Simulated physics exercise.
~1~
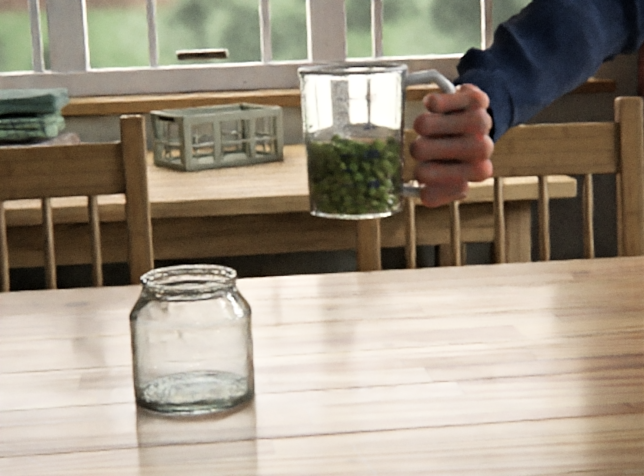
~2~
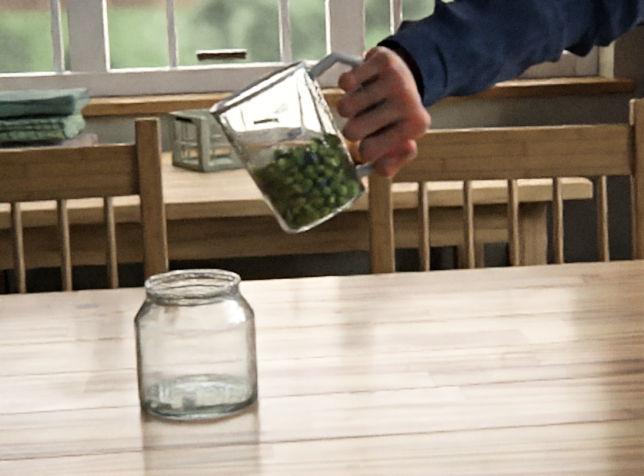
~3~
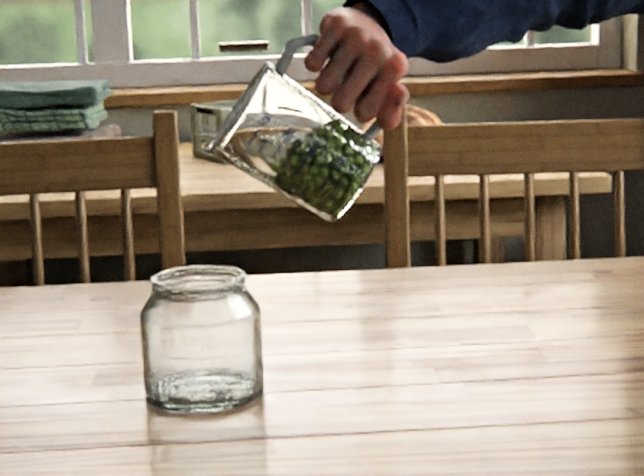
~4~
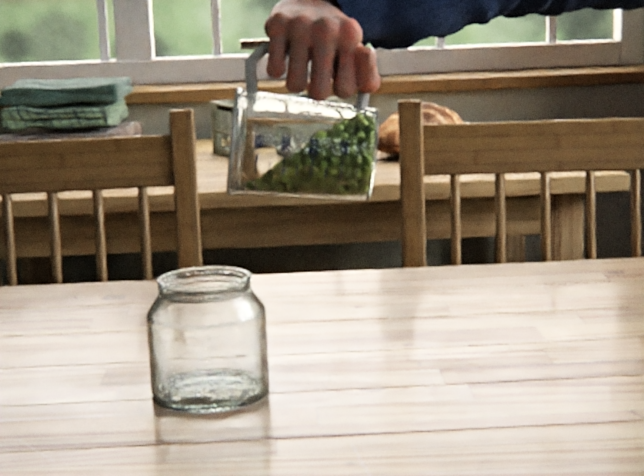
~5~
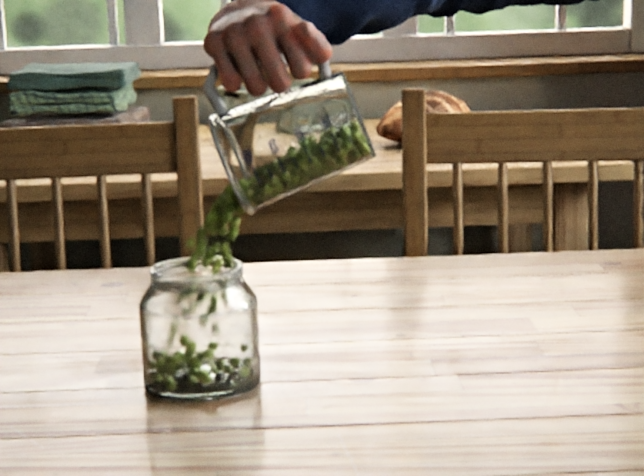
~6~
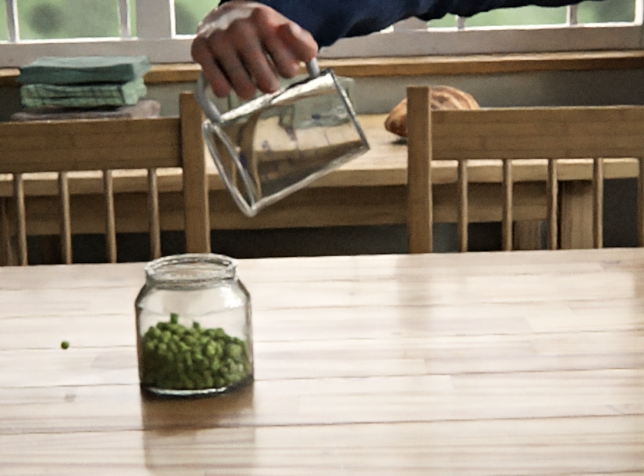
At a wooden table, a hand tips green peas from a clear cup into a glass jar.
